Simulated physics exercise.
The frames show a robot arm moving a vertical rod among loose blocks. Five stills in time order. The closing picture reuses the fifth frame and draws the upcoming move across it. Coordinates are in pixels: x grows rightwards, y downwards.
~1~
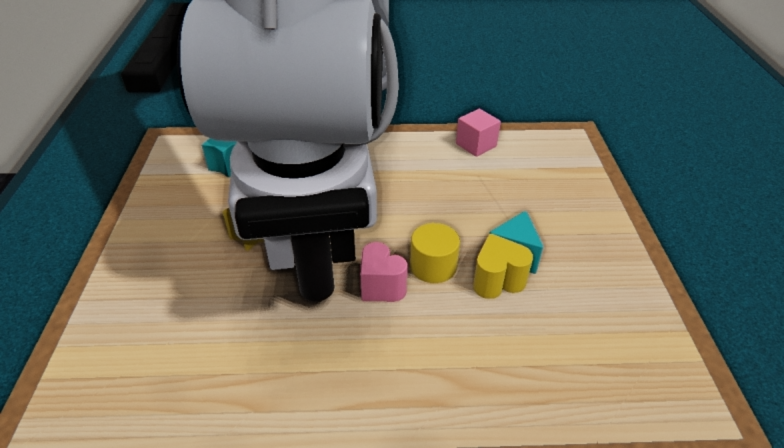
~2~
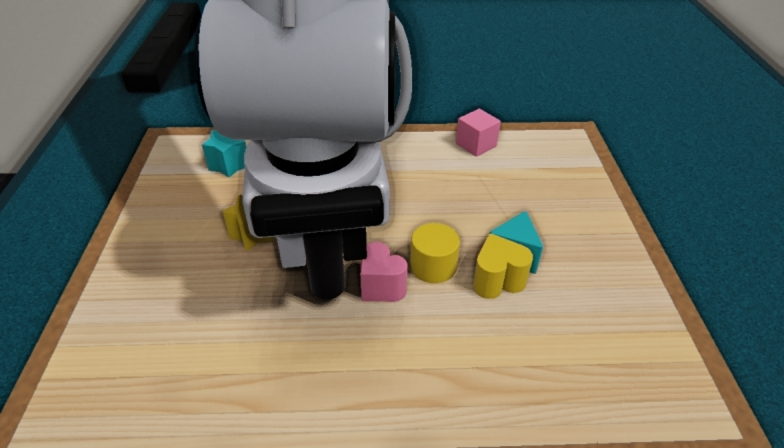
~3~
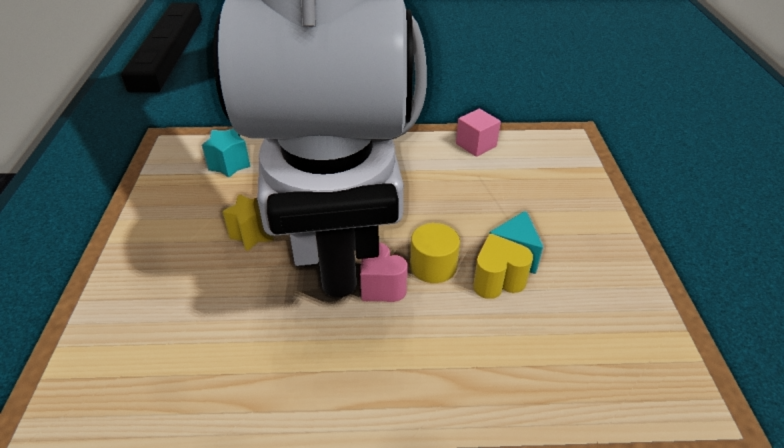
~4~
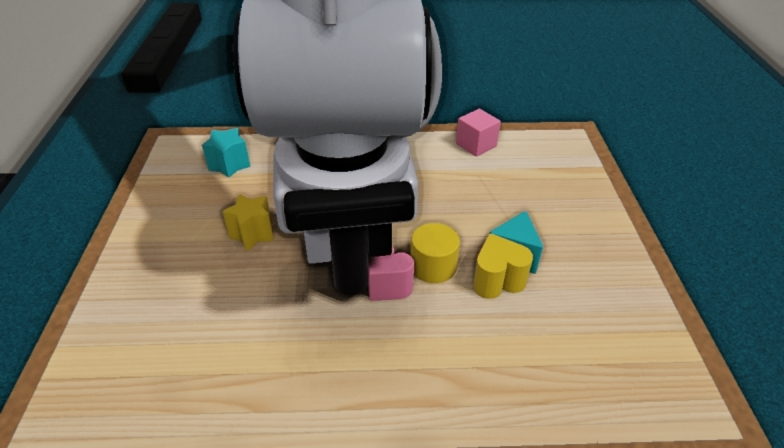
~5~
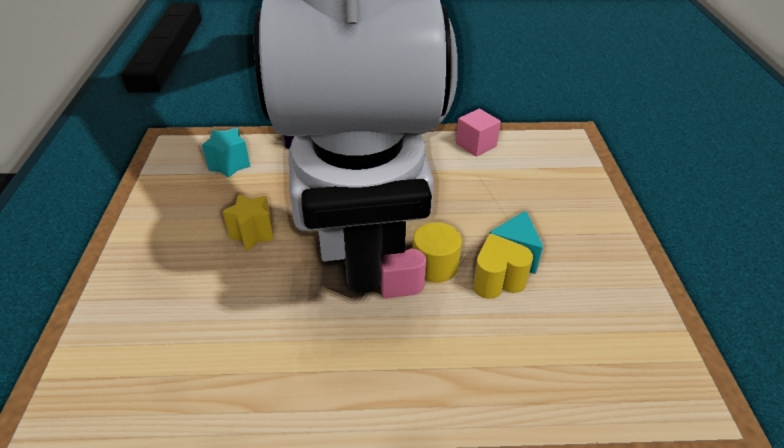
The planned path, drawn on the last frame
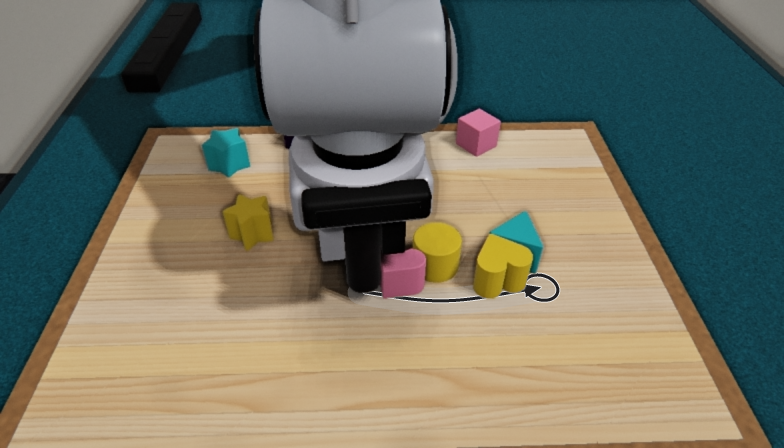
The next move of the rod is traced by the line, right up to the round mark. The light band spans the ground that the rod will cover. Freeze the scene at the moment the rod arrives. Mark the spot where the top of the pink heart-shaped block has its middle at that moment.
About (491, 241).
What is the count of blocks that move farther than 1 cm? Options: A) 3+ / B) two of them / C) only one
A
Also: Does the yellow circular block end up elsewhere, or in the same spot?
It gets pushed out of place.
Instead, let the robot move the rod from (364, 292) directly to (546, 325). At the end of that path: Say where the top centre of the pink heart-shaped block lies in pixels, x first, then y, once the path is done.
By then it is at (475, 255).
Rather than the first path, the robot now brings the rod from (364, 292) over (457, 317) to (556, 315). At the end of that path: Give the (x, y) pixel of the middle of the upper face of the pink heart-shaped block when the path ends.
It comes to (465, 261).
Drawn move, from (364, 292) through (455, 300) to (541, 287).
On the path given first. One third of the way, rod (426, 289); pink heart-shaped block (455, 257), turned 30° anticlockwise; yellow circular block (456, 228); yellow heart-shaped block (506, 253).
Two thirds of the way, rod (486, 286); pink heart-shaped block (485, 243), turned 75° anticlockwise; yellow circular block (457, 221); yellow heart-shaped block (527, 256), turned 15° anticlockwise; turquoise triangular piece (522, 225).
At the end, rod (544, 276); pink heart-shaped block (491, 241), turned 90° anticlockwise; yellow circular block (457, 221); yellow heart-shaped block (572, 242), turned 55° anticlockwise; turquoise triangular piece (527, 218), turned 20° anticlockwise.
